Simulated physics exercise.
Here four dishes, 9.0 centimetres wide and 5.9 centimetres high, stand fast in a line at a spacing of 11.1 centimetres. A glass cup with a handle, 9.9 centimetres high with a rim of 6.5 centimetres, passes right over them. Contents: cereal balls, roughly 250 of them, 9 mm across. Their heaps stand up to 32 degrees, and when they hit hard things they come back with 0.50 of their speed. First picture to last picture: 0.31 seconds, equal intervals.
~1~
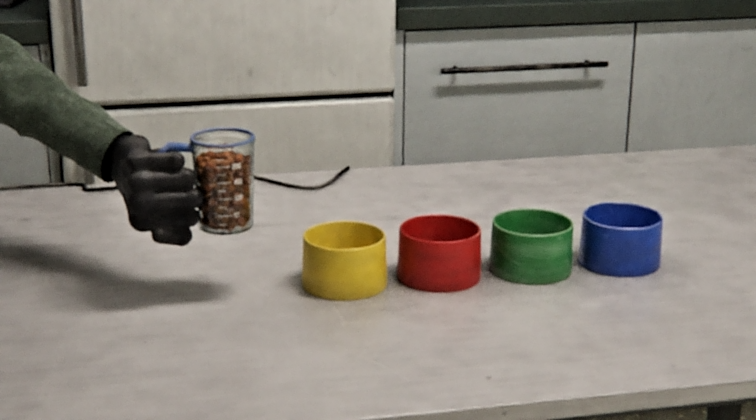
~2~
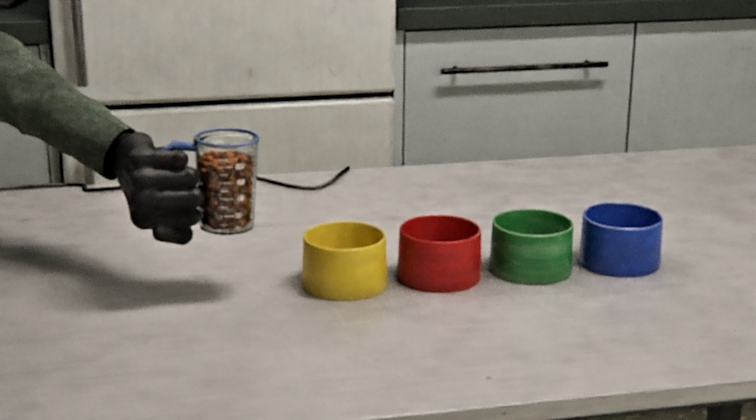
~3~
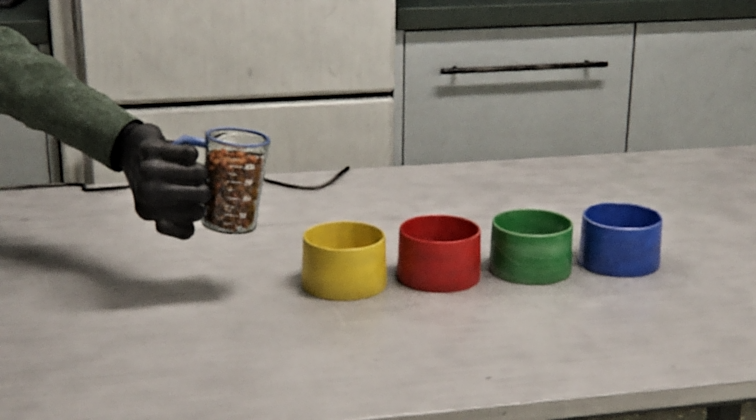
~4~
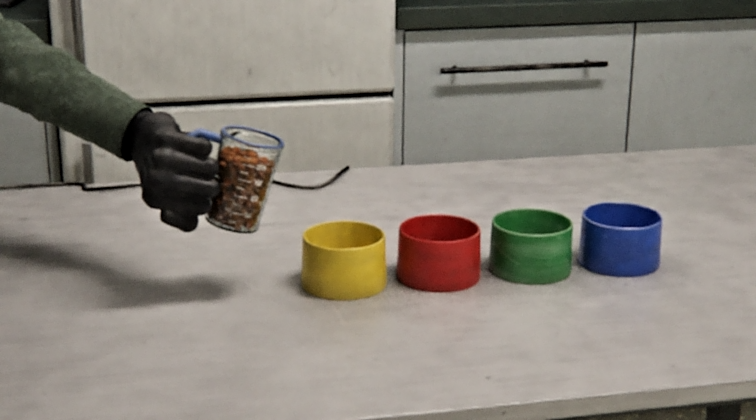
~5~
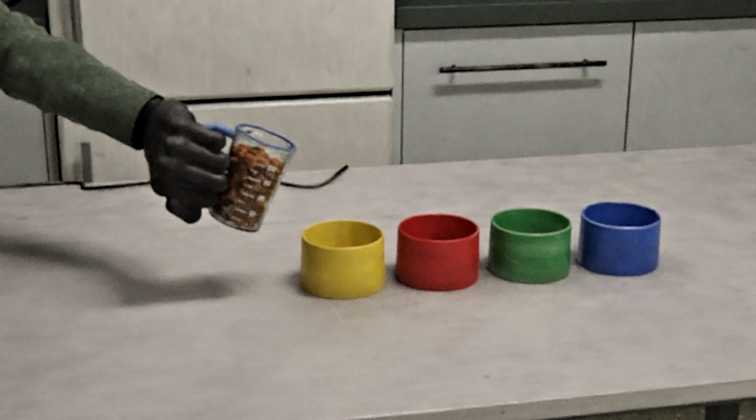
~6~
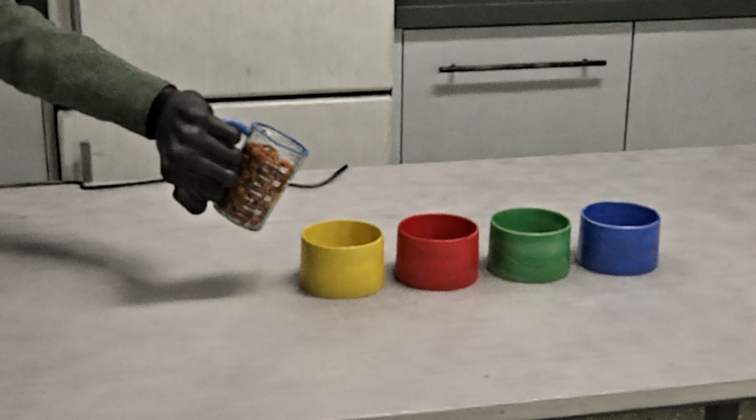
A dark-gloved hand held a clear cup of small orange-brown pieces above a table, then moved it slightly right while tilting it toward four dishes in a row, yellow, red, green and blue.
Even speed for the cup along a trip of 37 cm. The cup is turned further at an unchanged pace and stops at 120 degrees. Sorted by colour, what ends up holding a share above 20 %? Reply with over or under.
Red dish over, blue dish under, green dish under, yellow dish under, counter under.
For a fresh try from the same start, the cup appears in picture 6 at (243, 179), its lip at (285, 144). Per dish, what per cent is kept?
Final shares - red 80 %, blue 0 %, green 0 %, yellow 0 %.
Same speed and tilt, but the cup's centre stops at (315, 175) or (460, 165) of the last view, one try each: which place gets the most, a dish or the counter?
On the first run most goes to yellow, and on the second to red.
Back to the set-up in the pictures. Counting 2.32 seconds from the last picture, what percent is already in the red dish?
Some 90 per cent.
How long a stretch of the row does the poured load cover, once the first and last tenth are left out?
Roughly 6 centimetres.
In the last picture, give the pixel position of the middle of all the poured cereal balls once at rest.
Approximately (446, 256) in the last view.
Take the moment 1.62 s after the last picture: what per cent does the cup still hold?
Near 0 per cent of the load.
Then, 0.97 s after the last picture, tilt 120 degrees; cup holds 30 %, red 65 %.
Then, 1.62 s after the last picture, tilt 120 degrees; cup holds 0 %, red 90 %.
Then, 2.32 s after the last picture, tilt 120 degrees; cup holds 0 %, red 90 %.
In the end, red 90 %, blue 0 %, green 0 %, yellow 0 %, counter 10 %.
